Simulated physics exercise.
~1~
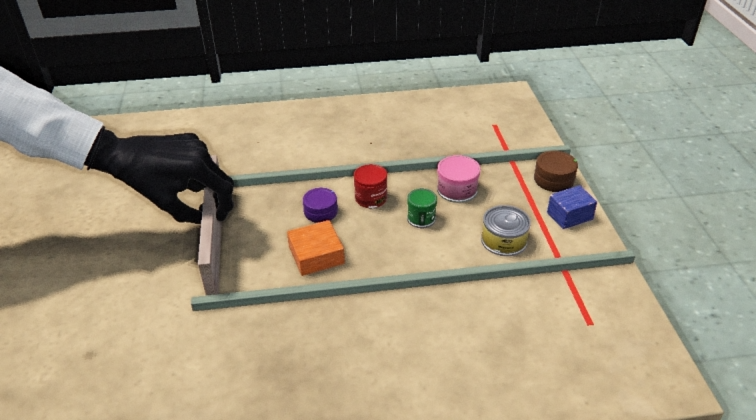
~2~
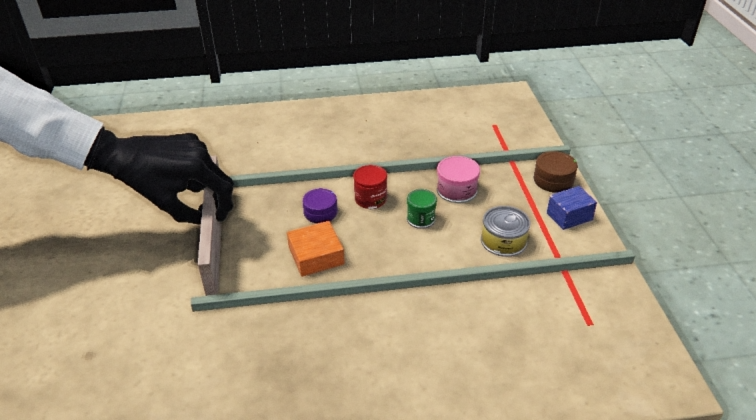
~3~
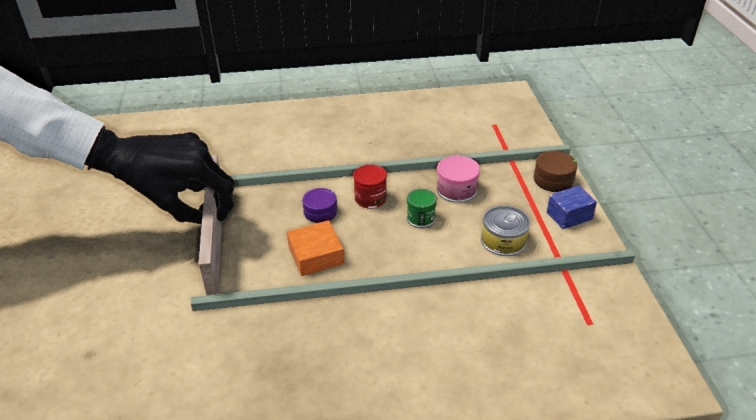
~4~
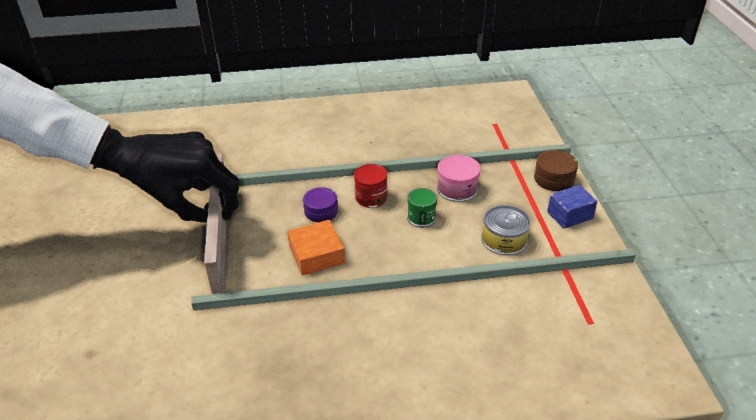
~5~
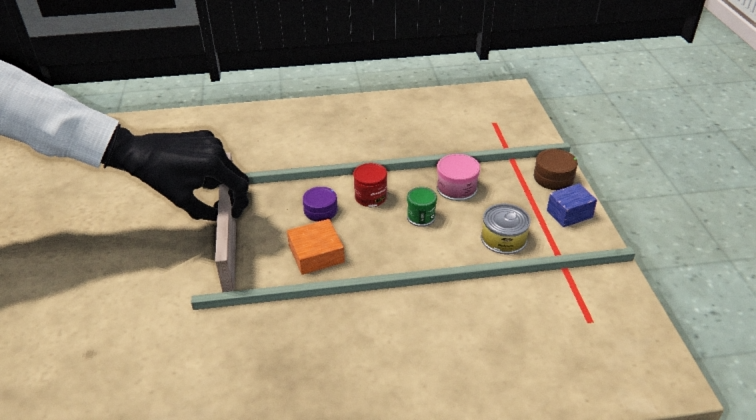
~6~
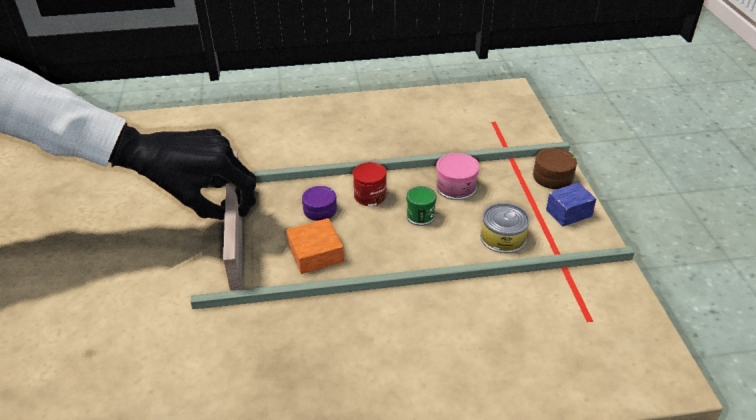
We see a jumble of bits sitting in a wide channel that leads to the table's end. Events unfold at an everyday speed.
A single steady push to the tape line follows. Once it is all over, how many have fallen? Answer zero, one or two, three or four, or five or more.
When it is over, one or two have fallen.
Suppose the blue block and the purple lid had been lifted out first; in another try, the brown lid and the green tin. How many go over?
You'd see 1 fallen, and 0 in the other try.
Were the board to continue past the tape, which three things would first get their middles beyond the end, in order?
First the brown lid, next the yellow tin, last the pink pot.
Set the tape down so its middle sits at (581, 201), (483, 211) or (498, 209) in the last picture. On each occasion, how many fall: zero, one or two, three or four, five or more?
Three to four; not one; none at all.
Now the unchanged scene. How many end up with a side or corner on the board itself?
It's 4.
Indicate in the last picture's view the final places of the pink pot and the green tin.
The pink pot stops around (568, 162); the green tin around (550, 196).
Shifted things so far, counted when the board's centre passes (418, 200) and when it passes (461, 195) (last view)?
Tally at point one: 5; at point two: 6.
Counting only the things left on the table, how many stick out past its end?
I'd put it at 3.
Early on, none off yet; brown lid at rest near (555, 169); blue block at rest near (571, 205); yellow tin at rest near (505, 228).
A while later, none off yet; brown lid at rest near (555, 169); blue block at rest near (571, 205); yellow tin travelled a little near (523, 226).
Finally, the number that fall off is one or two; lost, brown lid.
